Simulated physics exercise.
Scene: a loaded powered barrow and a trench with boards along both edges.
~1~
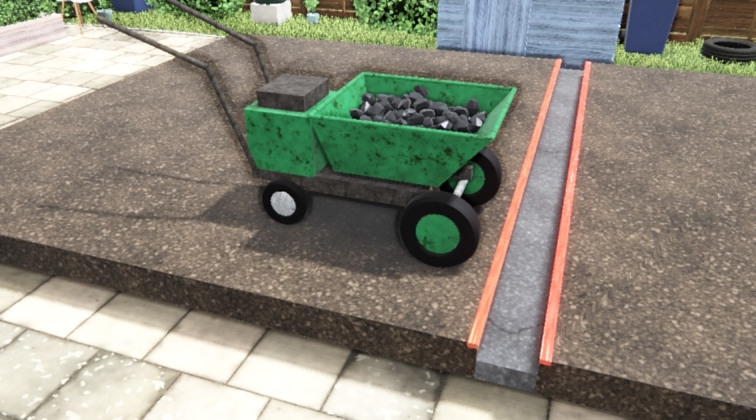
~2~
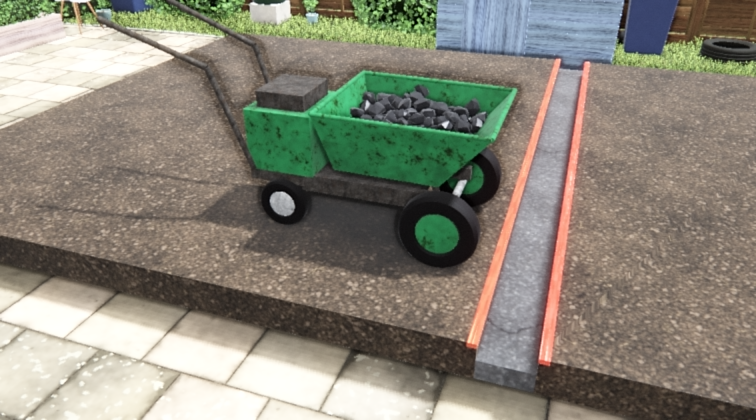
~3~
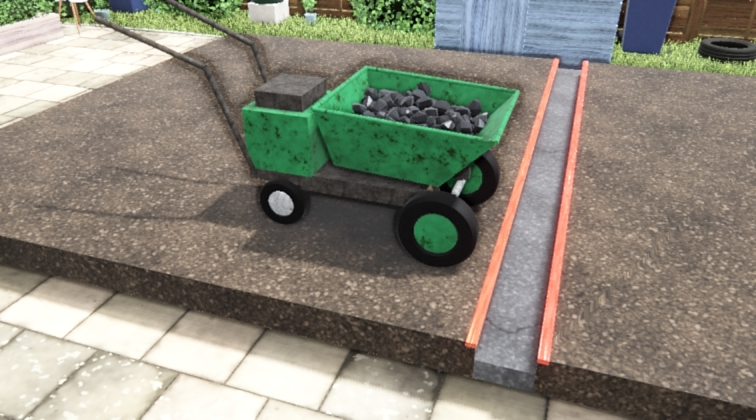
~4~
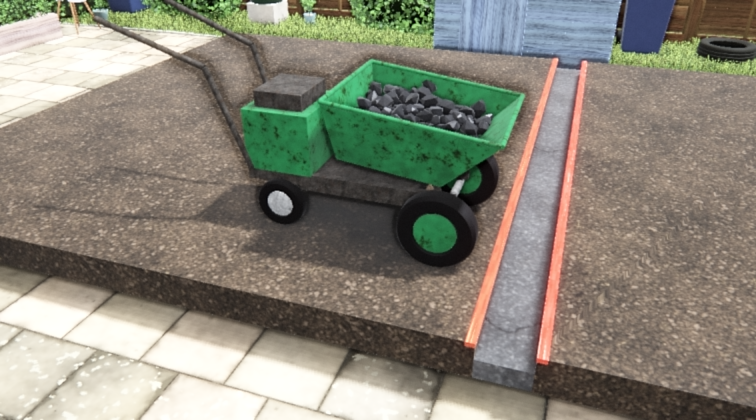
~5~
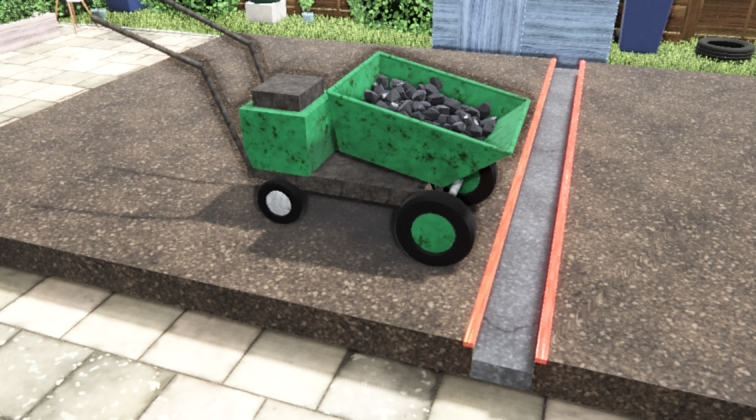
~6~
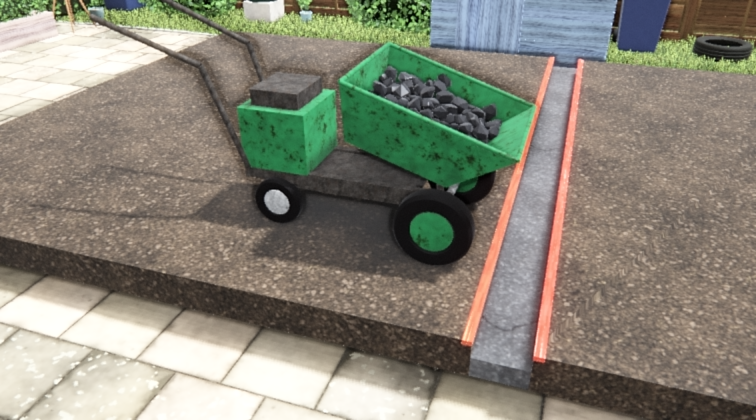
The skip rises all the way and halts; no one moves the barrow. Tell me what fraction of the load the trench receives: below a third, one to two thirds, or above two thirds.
Seems like the amount in the trench is lower than a third of the load.
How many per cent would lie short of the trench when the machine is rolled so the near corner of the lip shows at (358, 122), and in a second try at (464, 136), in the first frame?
50 % then 0 %.
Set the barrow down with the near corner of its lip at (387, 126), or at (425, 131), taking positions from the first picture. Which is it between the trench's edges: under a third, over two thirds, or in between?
Spot one gives one to two thirds, spot two gives the middle third.
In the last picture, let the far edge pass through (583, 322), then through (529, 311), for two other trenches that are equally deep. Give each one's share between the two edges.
50 and 0 percent.
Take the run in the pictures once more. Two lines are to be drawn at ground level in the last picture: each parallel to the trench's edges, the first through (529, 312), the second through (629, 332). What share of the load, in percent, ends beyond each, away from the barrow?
About 70 % and 20 %.
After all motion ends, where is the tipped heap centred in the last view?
Once it all stops, the middle lies near (605, 250).
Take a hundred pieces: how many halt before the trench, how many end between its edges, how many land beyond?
Roughly, short 0 per cent, between 0 per cent and beyond 75 per cent.
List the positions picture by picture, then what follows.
In the first frame, lip of the skip near (491, 139), level; top of the load near (408, 115), lumps of coal; first edge of the trench near (485, 304); far edge near (552, 317), the trench under half as wide as the skip, and shallow for its width.
In the second frame, lip of the skip near (492, 140), level; top of the load near (393, 117).
In the third frame, lip of the skip near (495, 143), tipped barely; top of the load near (407, 113).
In the fourth frame, lip of the skip near (502, 147), tipped a little; top of the load near (387, 113).
In the fifth frame, lip of the skip near (509, 154), tipped a little; top of the load near (394, 108).
In the sixth frame, lip of the skip near (518, 161), tipped clearly; top of the load near (395, 91); first edge of the trench near (479, 301); far edge near (545, 315).
Shortly afterwards, skip tipped steeply; the whole lot in the skip.
Next, skip tipped right over; the bulk in the skip; a little beyond it; only a few falling.
Some moments later, skip tipped right over; near a quarter in the skip; the bulk beyond it.
In the end, skip tipped right over; near a quarter in the skip; only a few in or heaped over the trench; the bulk beyond it.
